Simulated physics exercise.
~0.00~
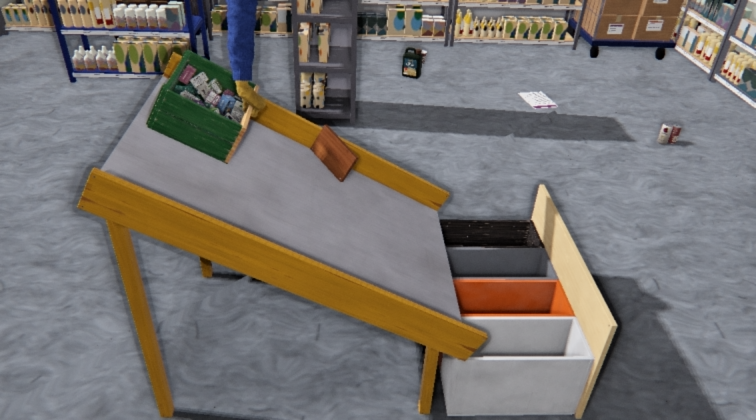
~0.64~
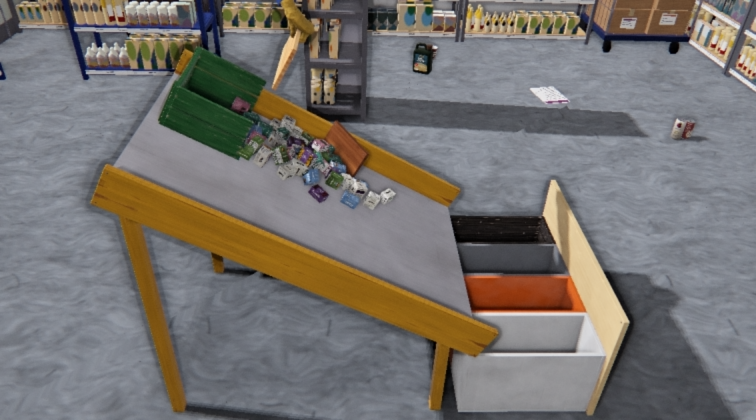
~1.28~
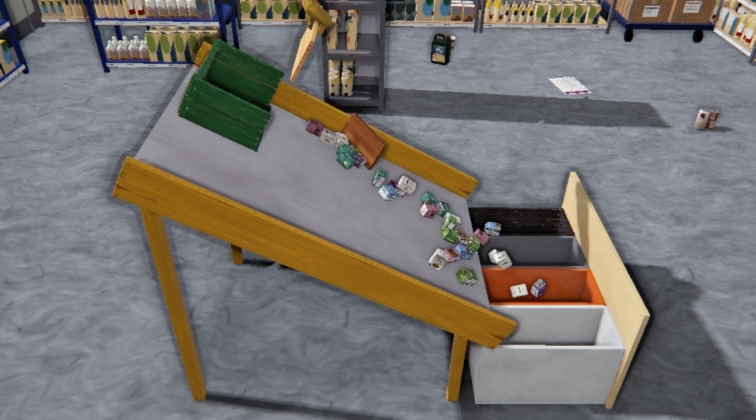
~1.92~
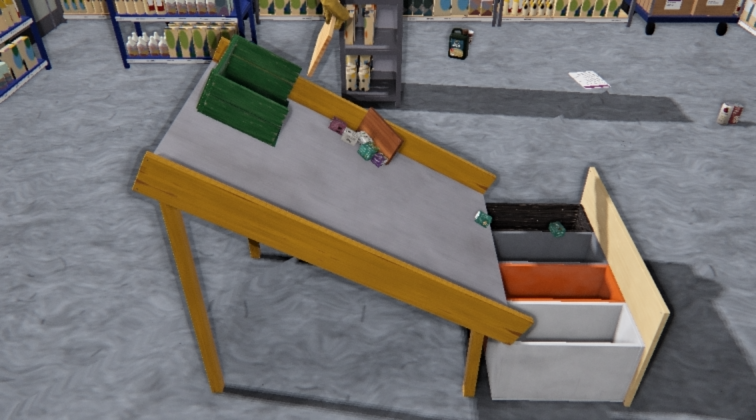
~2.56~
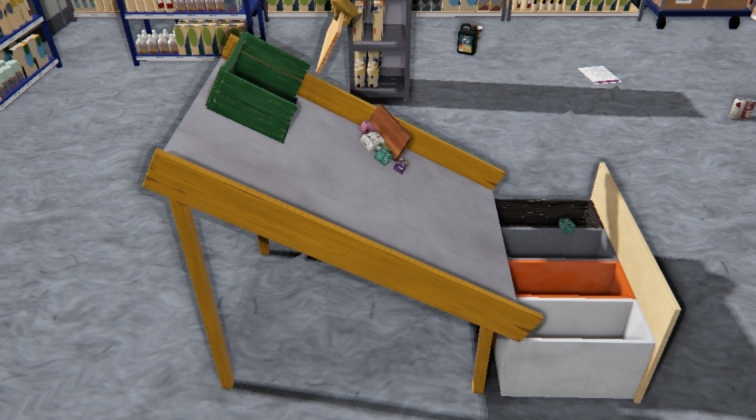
Shop floor with small cartons spilling from a green pen down a sloping table into divided totes, a few stopping beside an angled board.
